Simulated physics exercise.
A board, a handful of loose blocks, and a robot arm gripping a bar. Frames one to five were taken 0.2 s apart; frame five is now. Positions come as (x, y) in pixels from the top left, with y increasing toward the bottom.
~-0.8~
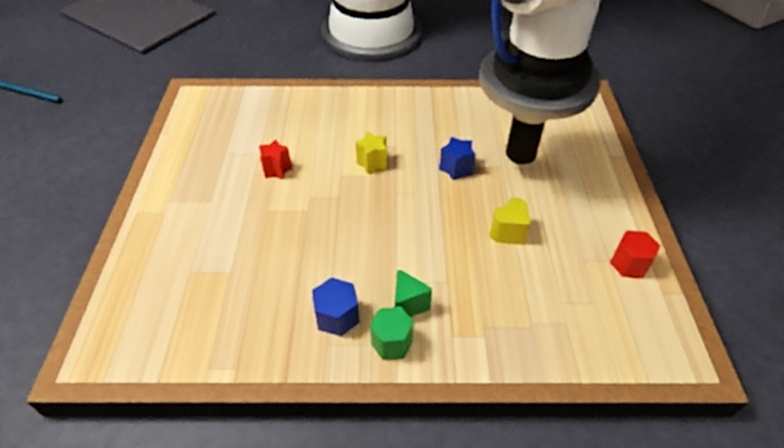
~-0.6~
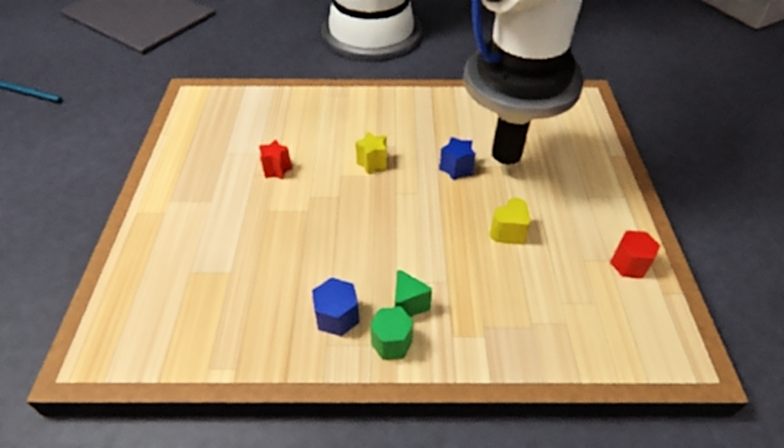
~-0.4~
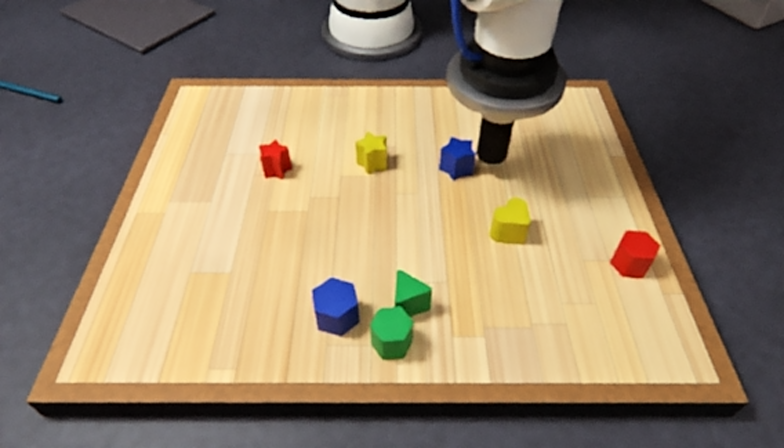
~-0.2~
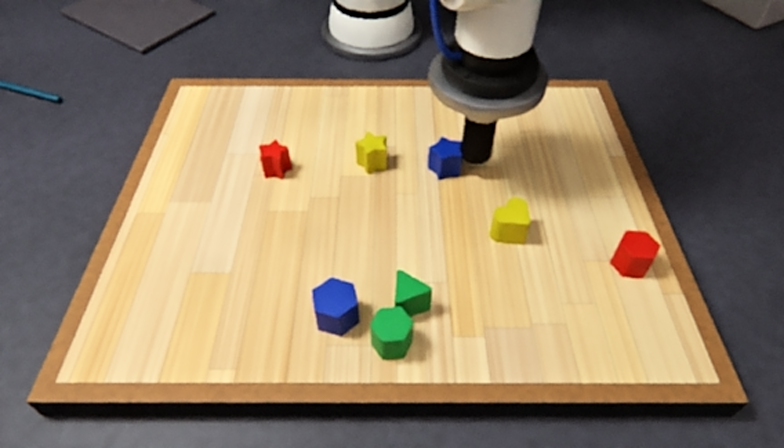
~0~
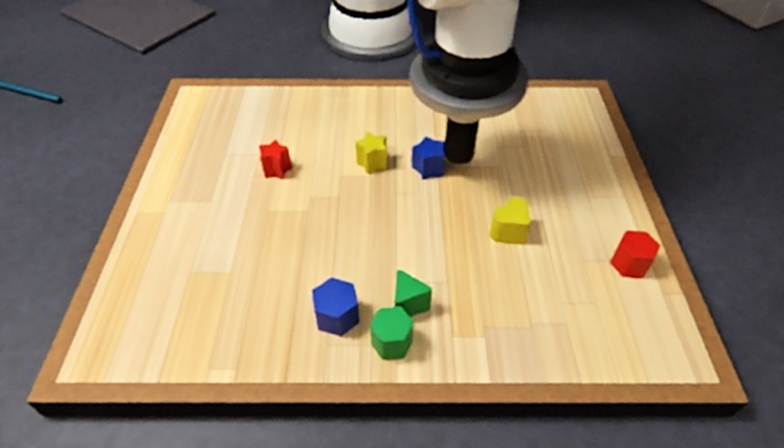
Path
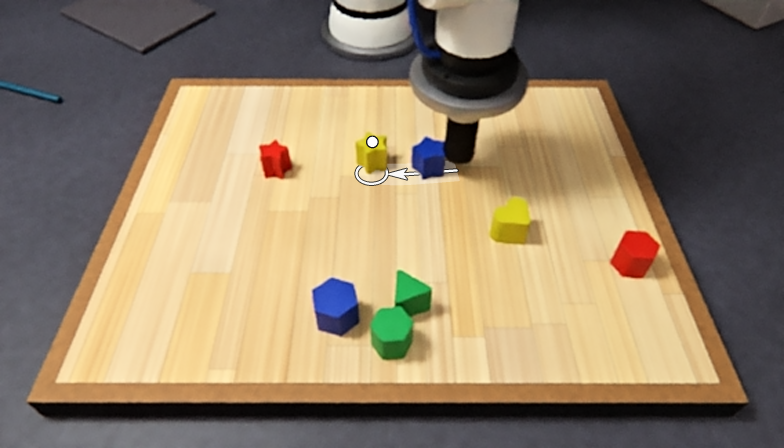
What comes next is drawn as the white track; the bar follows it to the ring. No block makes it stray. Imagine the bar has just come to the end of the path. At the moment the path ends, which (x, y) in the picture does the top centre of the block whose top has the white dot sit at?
I expect it at (319, 139).
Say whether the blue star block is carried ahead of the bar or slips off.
As far as I can tell, the blue star block is still leading the way in front of the bar.
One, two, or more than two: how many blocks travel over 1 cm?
Two.
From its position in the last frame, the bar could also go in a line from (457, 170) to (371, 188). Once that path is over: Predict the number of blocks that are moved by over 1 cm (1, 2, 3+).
Two blocks move.
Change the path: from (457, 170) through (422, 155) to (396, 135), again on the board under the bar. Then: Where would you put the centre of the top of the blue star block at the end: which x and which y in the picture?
My estimate: (389, 135).
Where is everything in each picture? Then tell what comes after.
The first frame shows lower end of the bar (520, 156), tops of blocks, yellow star block (372, 142), blue star block (459, 147).
The second frame shows bar (506, 156), blocks as before.
The third frame shows bar (491, 156), blocks as before.
The fourth frame shows bar (475, 155), blue star block (447, 147).
The fifth frame shows bar (459, 155), yellow star block (372, 142), blue star block (431, 147).
The drawn path runs from (457, 170) by way of (414, 174) to (372, 173); the dot is on the yellow star block.
What follows on the original path. Halfway along, bar (415, 159); yellow star block (360, 143), turned 40° clockwise; blue star block (387, 150).
At the end, bar (371, 158); yellow star block (319, 139), turned 45° clockwise; blue star block (343, 149).
